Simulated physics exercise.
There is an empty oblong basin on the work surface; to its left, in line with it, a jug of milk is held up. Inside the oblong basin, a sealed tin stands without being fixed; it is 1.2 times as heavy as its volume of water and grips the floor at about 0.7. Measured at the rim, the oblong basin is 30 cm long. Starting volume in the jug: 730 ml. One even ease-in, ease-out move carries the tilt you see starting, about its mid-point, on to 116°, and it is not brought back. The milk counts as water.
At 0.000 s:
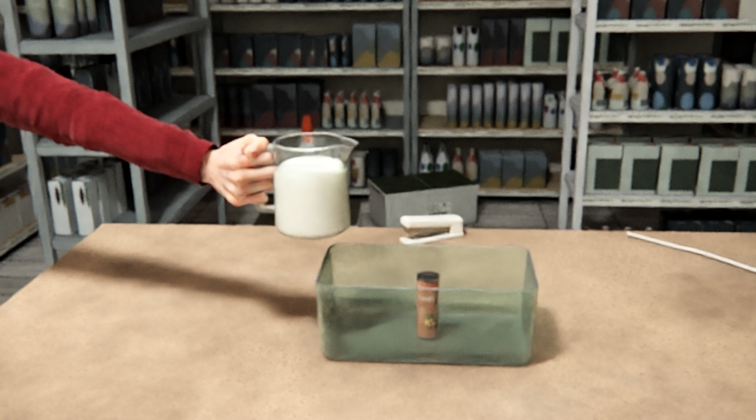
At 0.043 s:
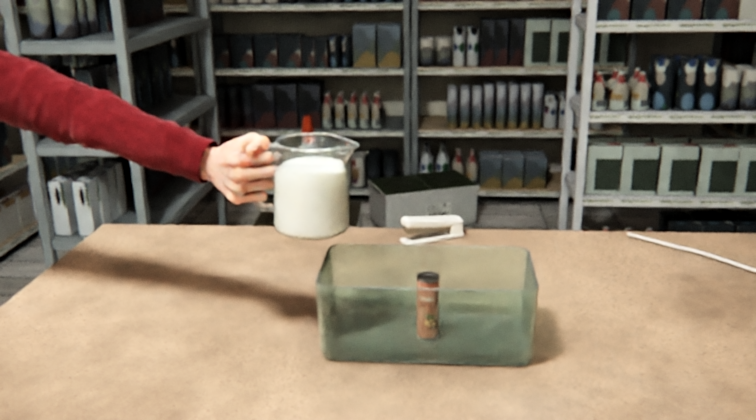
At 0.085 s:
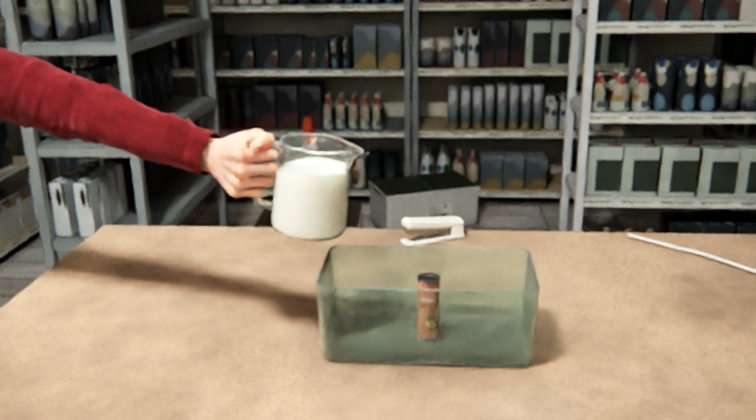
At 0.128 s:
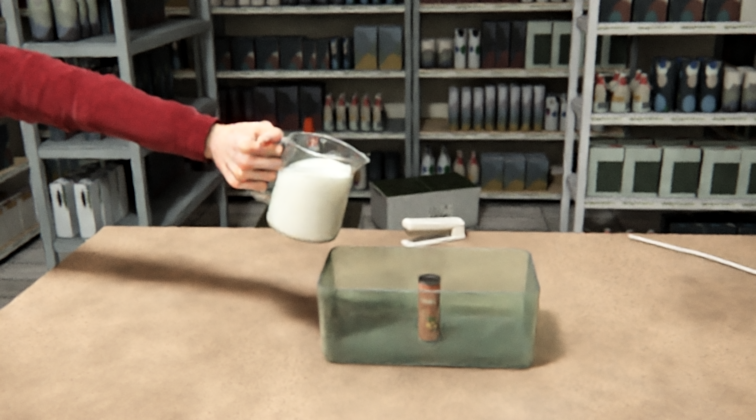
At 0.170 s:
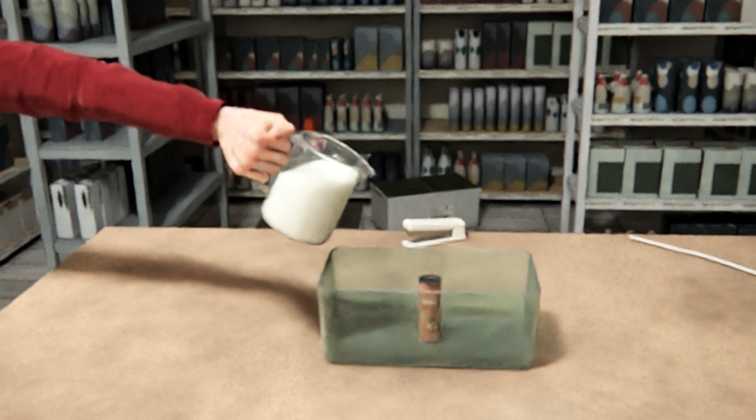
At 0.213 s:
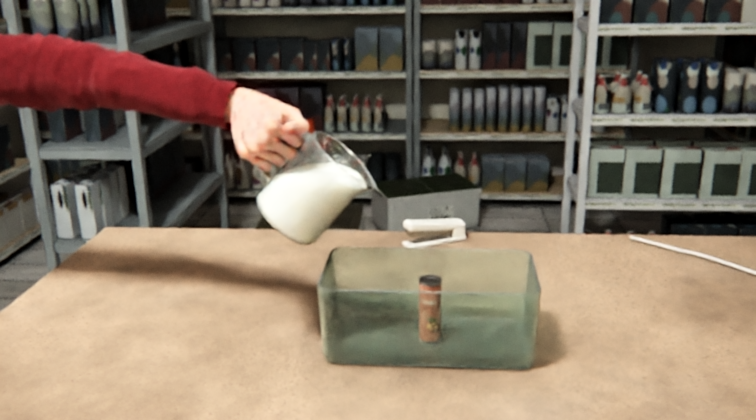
Hand in red sleeve steadily tilting a glass jug of milk rightward above a greenish glass basin with a small tin inside.
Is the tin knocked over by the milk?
It's going to keep its balance.
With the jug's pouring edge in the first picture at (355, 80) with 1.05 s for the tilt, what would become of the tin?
After that, the tin overturns.
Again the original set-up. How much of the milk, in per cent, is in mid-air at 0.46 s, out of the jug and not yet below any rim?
It comes to about 24 percent.
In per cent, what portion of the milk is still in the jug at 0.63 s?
About 12 % is still there.
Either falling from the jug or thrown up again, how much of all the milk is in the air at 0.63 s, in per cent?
Close to 10 per cent.
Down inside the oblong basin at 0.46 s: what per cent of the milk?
Close to 20 in a hundred.
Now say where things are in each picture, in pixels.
It leans 0°; its right rim is at (358, 143); the milk meets the walls at (278, 164) and (345, 164); the oblong basin's rim runs from (323, 265) to (533, 268); the tin's top is at (428, 279), in the first picture.
It leans 2°; its right rim is at (359, 145); the milk meets the walls at (279, 164) and (346, 165), in the second picture.
It leans 8°; its right rim is at (364, 151); the milk meets the walls at (280, 166) and (348, 167), in the third picture.
It leans 17°; its right rim is at (370, 160); the milk meets the walls at (283, 169) and (352, 169), in the fourth picture.
It leans 28°; its right rim is at (375, 173); the milk meets the walls at (277, 179) and (357, 172), in the fifth picture.
It leans 42°; its right rim is at (377, 188); the milk meets the walls at (268, 185) and (364, 179), in the sixth picture.
Then, 0.46 s in, the tilt is 112° and 56 per cent is still to pour; the tin stands where it began.
Then, 0.63 s in, the tilt is 116° and 12 per cent is still to pour; the tin stands where it began.
Then, 0.82 s in, the tilt is 116° and 1 per cent is still to pour; the tin stands 1 cm from where it began.
Then, 1.02 s in, the tilt is 116° and 0 per cent is still to pour; the tin stands 1 cm from where it began.
Finally, the tin stands 1 cm from where it began.
